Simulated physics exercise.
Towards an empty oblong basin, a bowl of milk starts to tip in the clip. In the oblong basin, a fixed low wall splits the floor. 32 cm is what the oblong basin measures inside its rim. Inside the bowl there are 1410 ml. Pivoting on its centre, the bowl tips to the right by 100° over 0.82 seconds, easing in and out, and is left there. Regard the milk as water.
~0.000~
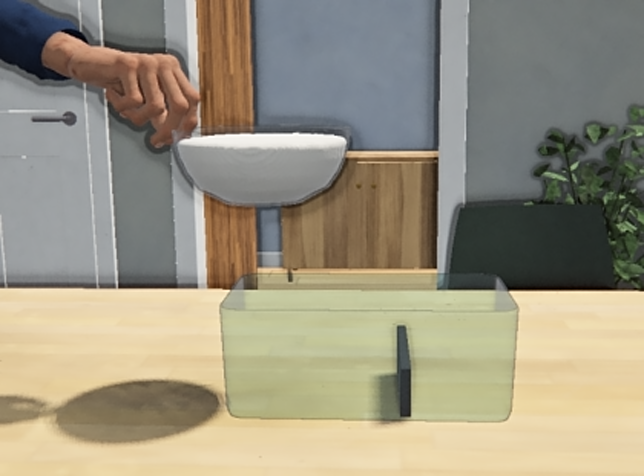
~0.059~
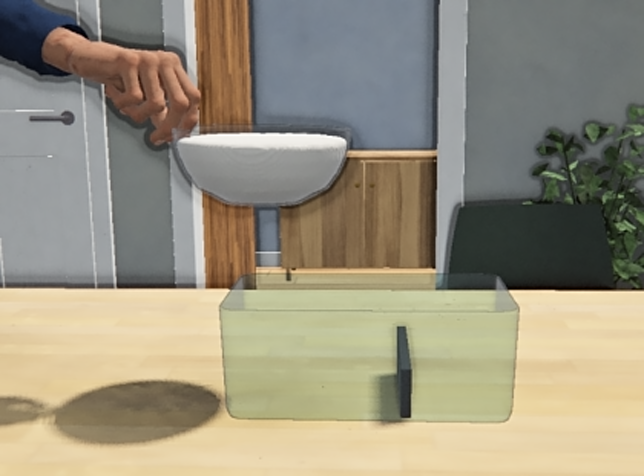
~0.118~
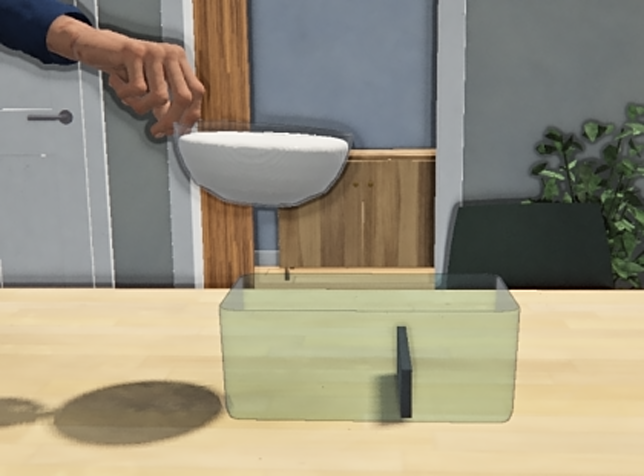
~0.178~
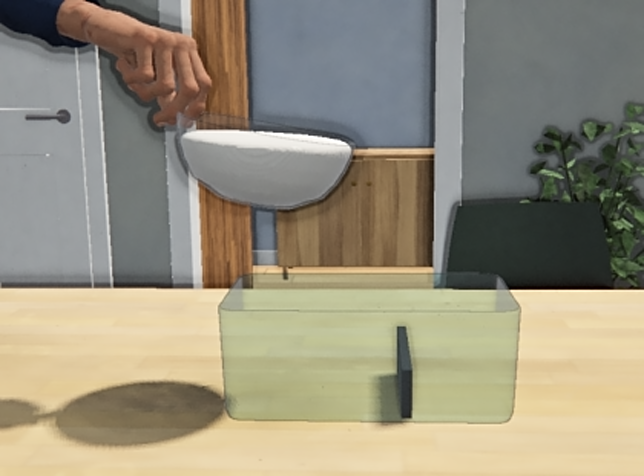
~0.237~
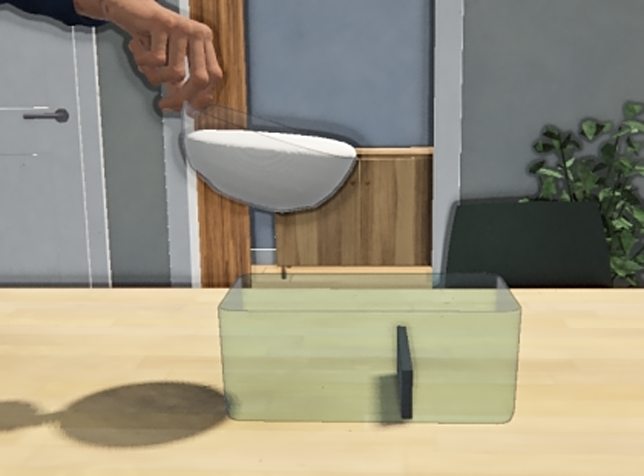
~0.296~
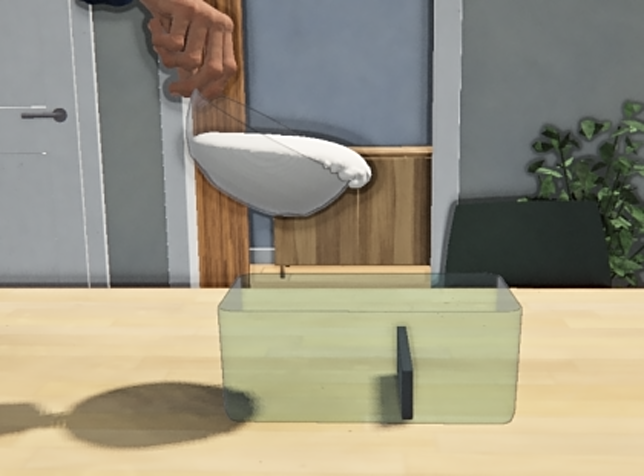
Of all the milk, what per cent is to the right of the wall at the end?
I would say 41 percent.
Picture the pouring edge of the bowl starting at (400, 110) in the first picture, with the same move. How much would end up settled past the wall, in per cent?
In that case roughly 65 per cent.
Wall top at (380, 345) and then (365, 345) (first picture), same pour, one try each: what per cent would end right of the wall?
Around 55 and 70 percent, in that order.
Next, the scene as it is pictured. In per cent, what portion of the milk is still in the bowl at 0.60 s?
Roughly 18 %.
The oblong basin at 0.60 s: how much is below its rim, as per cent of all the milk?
About 44%.
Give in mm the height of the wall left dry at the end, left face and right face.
Some 32 mm on the left and 22 mm on the right.
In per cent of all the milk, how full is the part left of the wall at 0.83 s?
Roughly 44 in a hundred.
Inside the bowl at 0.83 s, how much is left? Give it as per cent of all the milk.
1 per cent or so.
Then, 0.60 s in, the tilt is 84° and 17 per cent is still to pour, 9 is left of the wall and 36 right of it.
Then, 0.83 s in, the tilt is 100° and 1 per cent is still to pour, 45 is left of the wall and 33 right of it.
Then, 1.06 s in, the tilt is 100° and 0 per cent is still to pour, 50 is left of the wall and 42 right of it.
Then, 1.32 s in, the tilt is 100° and 0 per cent is still to pour, 51 is left of the wall and 41 right of it.
Finally, 51 per cent lies left of the wall, 41 right of it and 8 outside.
